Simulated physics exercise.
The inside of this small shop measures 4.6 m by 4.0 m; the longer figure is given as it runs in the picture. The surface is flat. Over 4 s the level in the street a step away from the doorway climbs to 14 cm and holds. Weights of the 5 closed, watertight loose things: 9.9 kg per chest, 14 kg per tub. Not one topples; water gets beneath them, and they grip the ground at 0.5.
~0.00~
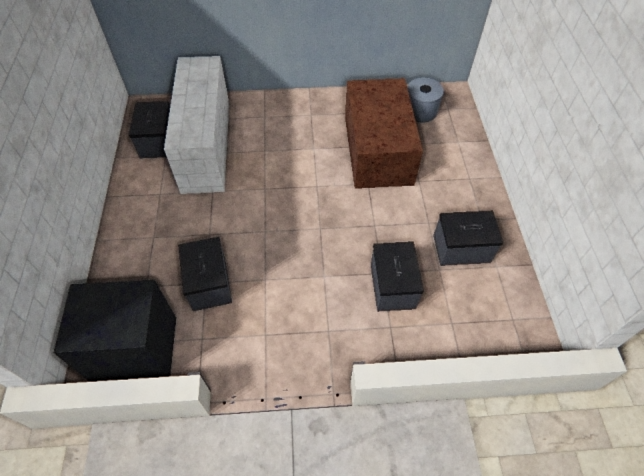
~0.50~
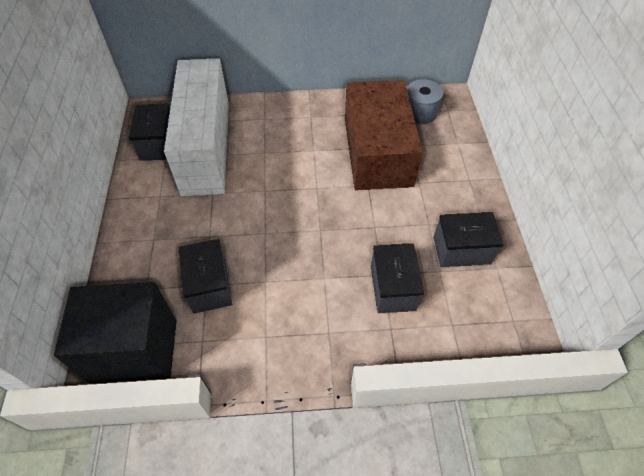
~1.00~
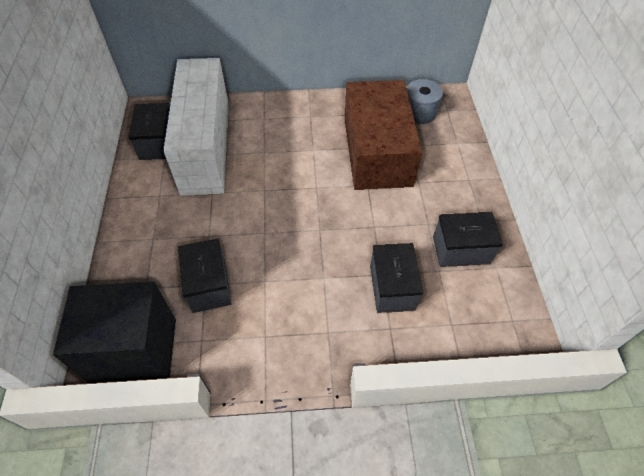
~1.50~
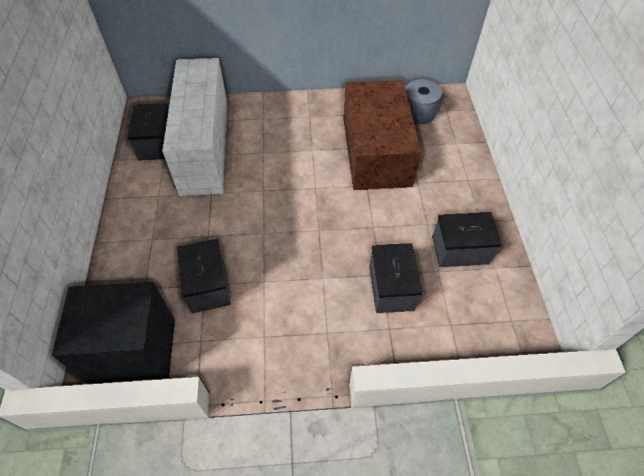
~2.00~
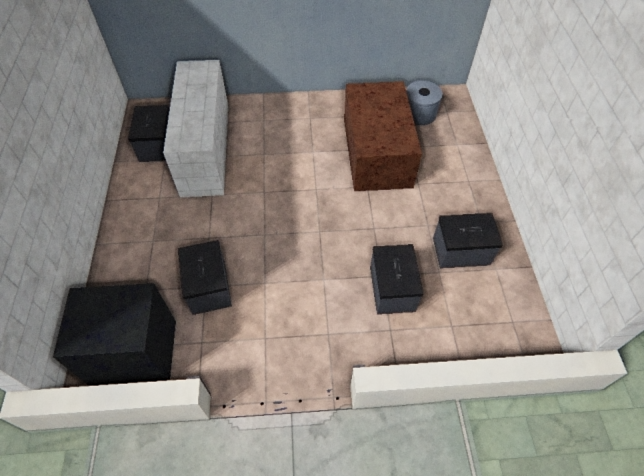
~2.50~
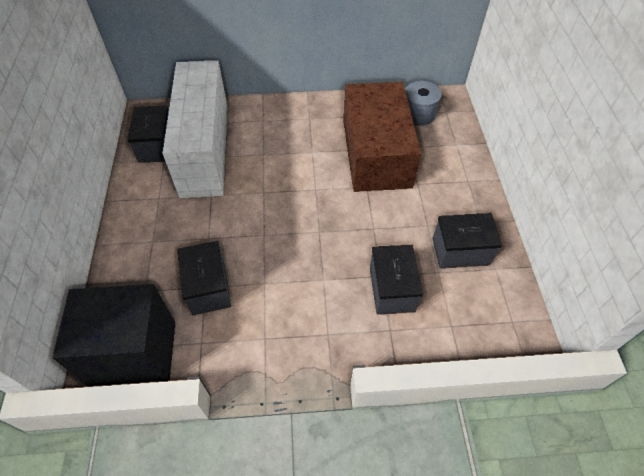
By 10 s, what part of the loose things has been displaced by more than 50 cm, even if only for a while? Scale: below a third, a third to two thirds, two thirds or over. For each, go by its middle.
It is a small fraction, under a third.
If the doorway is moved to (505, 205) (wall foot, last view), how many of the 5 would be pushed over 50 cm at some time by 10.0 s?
In that case the number is 1.
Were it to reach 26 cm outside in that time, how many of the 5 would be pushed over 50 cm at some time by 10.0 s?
Count under that change: 2.
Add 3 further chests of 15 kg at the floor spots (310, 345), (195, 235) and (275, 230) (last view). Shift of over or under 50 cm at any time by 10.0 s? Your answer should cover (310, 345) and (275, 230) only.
Order as asked: Farther and not as far.
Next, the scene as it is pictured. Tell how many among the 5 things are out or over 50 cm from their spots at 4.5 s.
My count gives 0.
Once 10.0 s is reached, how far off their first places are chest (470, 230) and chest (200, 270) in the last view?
In that order: 0 cm, 60 cm.
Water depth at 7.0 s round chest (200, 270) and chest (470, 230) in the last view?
About 3 and 0 cm.
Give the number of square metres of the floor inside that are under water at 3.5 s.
Near 1.5 m2 in all.
After 3.5 s 0 of 5 are over 50 cm from their spots; 0 afloat.
After 4.5 s 0 of 5 are over 50 cm from their spots; 0 afloat.
After 7.0 s 1 of 5 are over 50 cm from their spots; 0 afloat.
After 10.0 s 1 of 5 are over 50 cm from their spots, and 1 have been at some point; 0 afloat.
